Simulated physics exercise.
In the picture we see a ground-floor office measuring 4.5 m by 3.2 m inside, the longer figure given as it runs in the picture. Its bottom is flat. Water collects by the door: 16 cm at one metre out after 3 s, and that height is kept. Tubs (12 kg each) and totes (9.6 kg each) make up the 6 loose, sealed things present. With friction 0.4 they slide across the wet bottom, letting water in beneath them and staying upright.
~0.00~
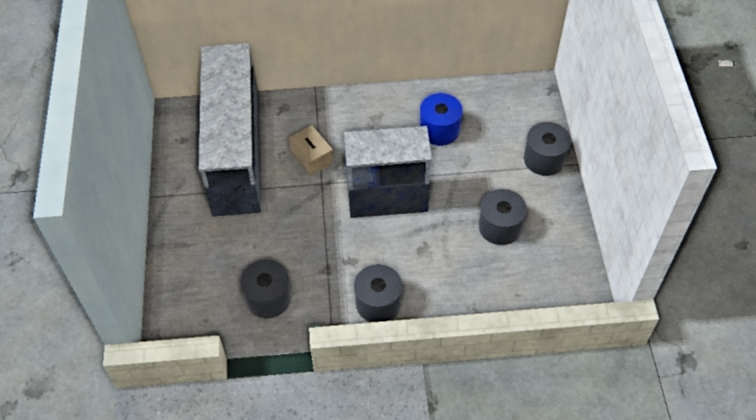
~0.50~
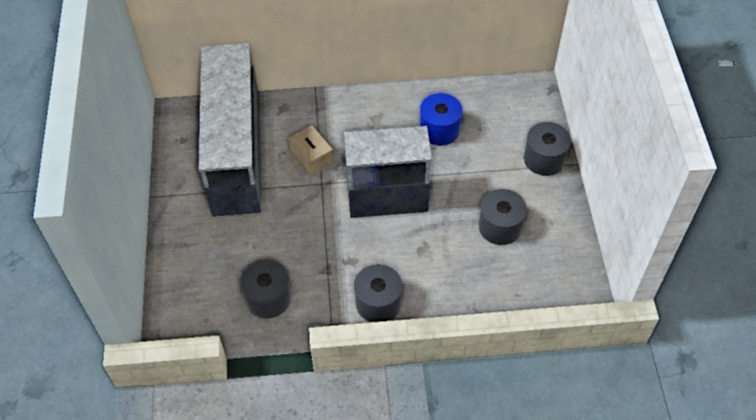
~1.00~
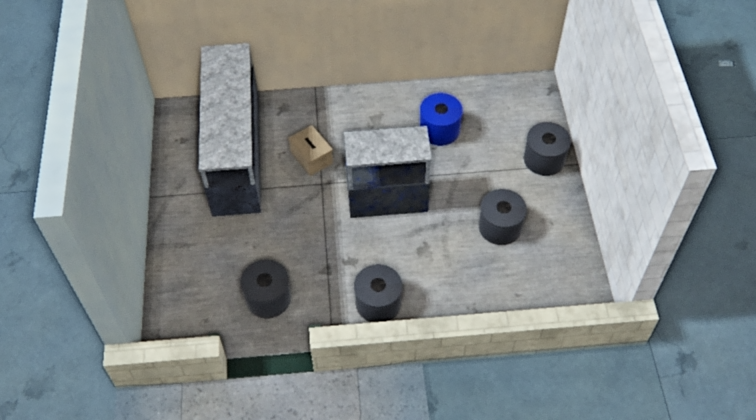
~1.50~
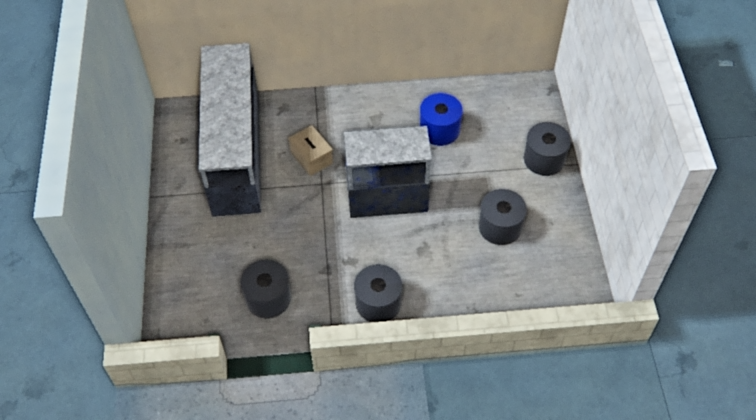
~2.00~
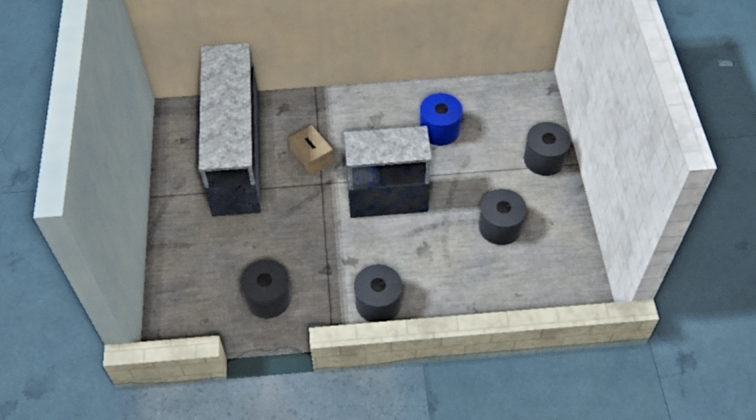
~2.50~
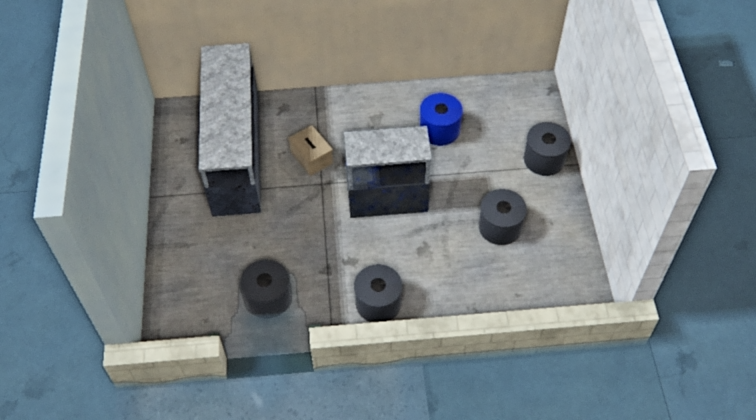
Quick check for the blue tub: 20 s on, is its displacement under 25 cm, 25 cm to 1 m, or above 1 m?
Displacement: 25 cm to 1 m.
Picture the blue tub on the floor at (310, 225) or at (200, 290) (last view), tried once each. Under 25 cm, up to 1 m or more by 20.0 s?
Run 1 - well off; run 2 - short shift.
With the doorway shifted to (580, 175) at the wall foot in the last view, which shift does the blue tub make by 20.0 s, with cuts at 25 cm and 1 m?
The blue tub goes a bit.
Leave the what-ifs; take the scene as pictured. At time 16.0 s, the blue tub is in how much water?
I'd put it at about 8 cm.
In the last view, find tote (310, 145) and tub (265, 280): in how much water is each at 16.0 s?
Roughly 9 and 8 cm.
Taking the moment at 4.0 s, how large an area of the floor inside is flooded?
I'd put it close to 3.5 m2.
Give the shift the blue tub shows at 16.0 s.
Displacement near 10 cm.
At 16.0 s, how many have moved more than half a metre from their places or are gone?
2.
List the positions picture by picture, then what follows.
In the first picture, the blue tub at (441, 109), on the bottom; 0.0 m2 under water; 0 of 6 have shifted.
In the second picture, the blue tub at (441, 109), on the bottom; water covers 0.0 m2; 0 of 6 have shifted.
In the third picture, the blue tub at (441, 109), on the bottom; 0.0 m2 under water; 0 of 6 have shifted.
In the fourth picture, the blue tub at (441, 109), on the bottom; water covers 0.0 m2; 0 of 6 have shifted.
In the fifth picture, the blue tub at (441, 109) rests on the ground; water covers 0.0 m2; 0 of 6 have shifted.
In the sixth picture, the blue tub at (441, 109), on the bottom; 0.3 m2 under water; 0 of 6 have shifted.
After 4.0 s the blue tub is near (441, 109), 0.0 m from its start, aground; 0 afloat.
After 9.0 s the blue tub is near (441, 109), 0.0 m from its start, aground; 0 afloat.
After 16.0 s the blue tub is near (447, 117), 0.1 m from its start, afloat; 5 afloat.
After 20.0 s the blue tub is near (397, 137), 0.6 m from its start, afloat; 6 afloat.
